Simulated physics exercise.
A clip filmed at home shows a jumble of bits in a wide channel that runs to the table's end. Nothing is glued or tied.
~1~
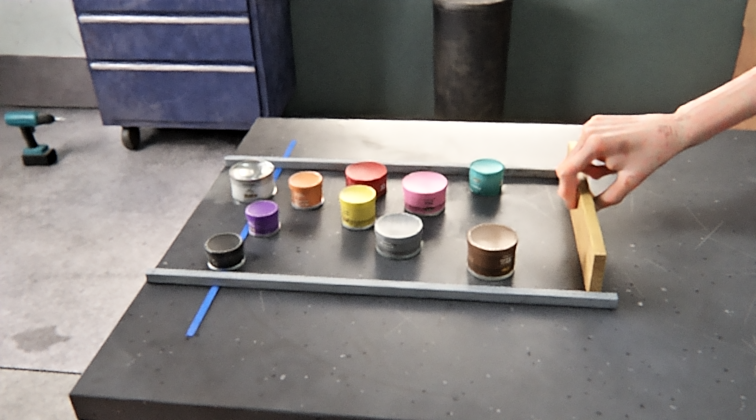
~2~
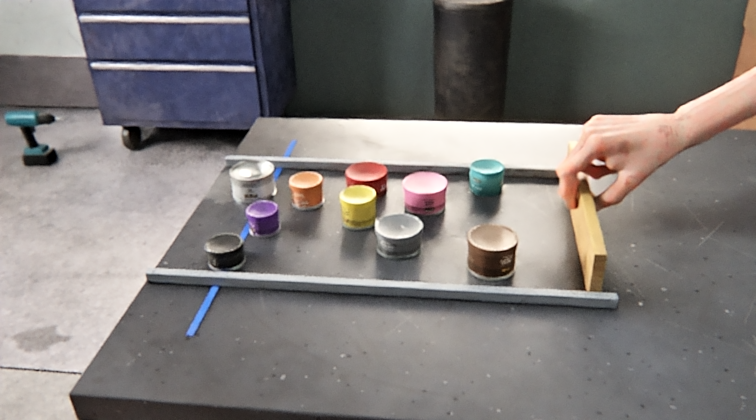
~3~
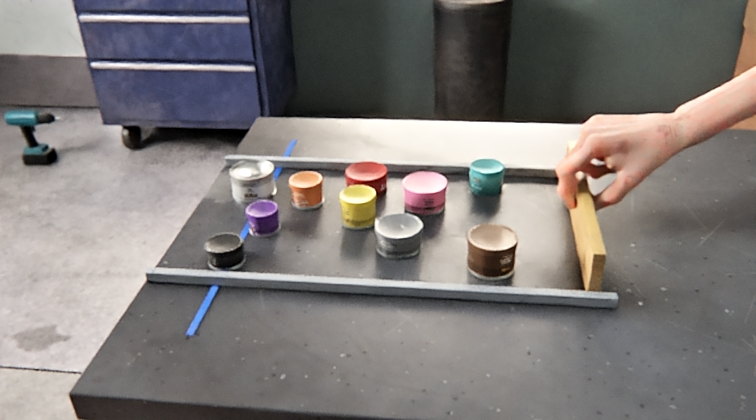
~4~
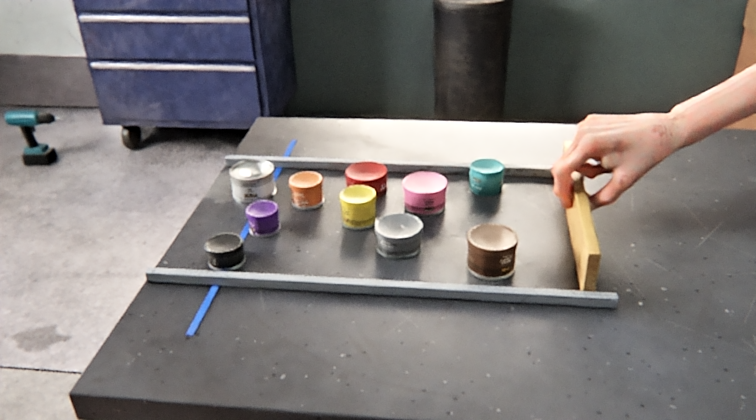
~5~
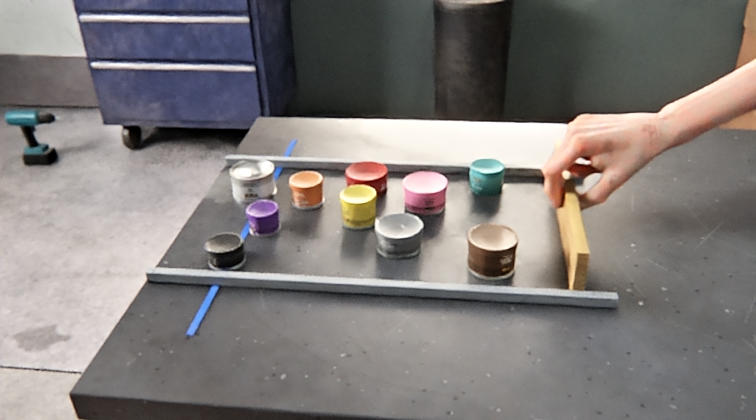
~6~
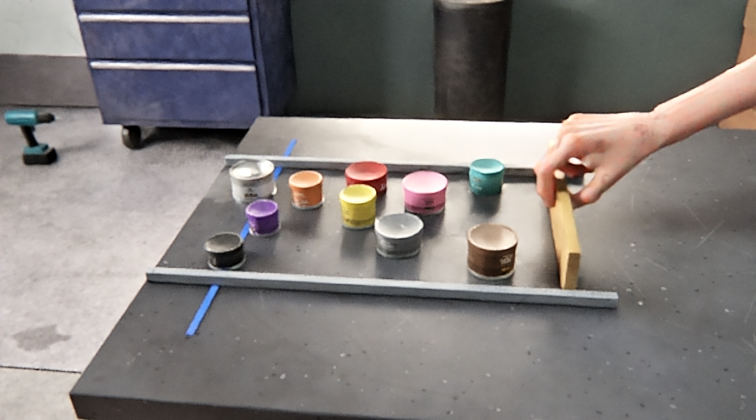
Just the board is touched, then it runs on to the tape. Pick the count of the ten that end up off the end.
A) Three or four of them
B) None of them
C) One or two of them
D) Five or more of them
One or two of them.
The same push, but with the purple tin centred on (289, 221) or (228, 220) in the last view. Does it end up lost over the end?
Well, the purple tin stays aboard in the first case and stays aboard in the second.
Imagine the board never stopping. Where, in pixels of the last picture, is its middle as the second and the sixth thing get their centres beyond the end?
At (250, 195) for the second, at (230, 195) for the sixth.
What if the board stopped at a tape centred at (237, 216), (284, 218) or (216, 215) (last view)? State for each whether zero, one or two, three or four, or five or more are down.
For each place: At least five; none at all; five or more.
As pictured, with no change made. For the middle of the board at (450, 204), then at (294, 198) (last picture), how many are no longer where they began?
The count is 3 at the first point and 10 at the second.
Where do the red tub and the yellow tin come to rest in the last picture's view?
Final spots - red tub (224, 169), yellow tin (213, 200).
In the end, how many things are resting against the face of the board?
Counting them up gives 4.
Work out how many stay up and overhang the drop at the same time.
The overhang total is 4.
Early on, none off yet; white tin at rest near (253, 180); black tin at rest near (226, 252); purple tin at rest near (263, 219).
A while later, none off yet; white tin travelled about its own width near (229, 177); black tin moving near (222, 252); purple tin travelled about its own width near (239, 220).
Finally, the number that fall off is one or two; lost, white tin.
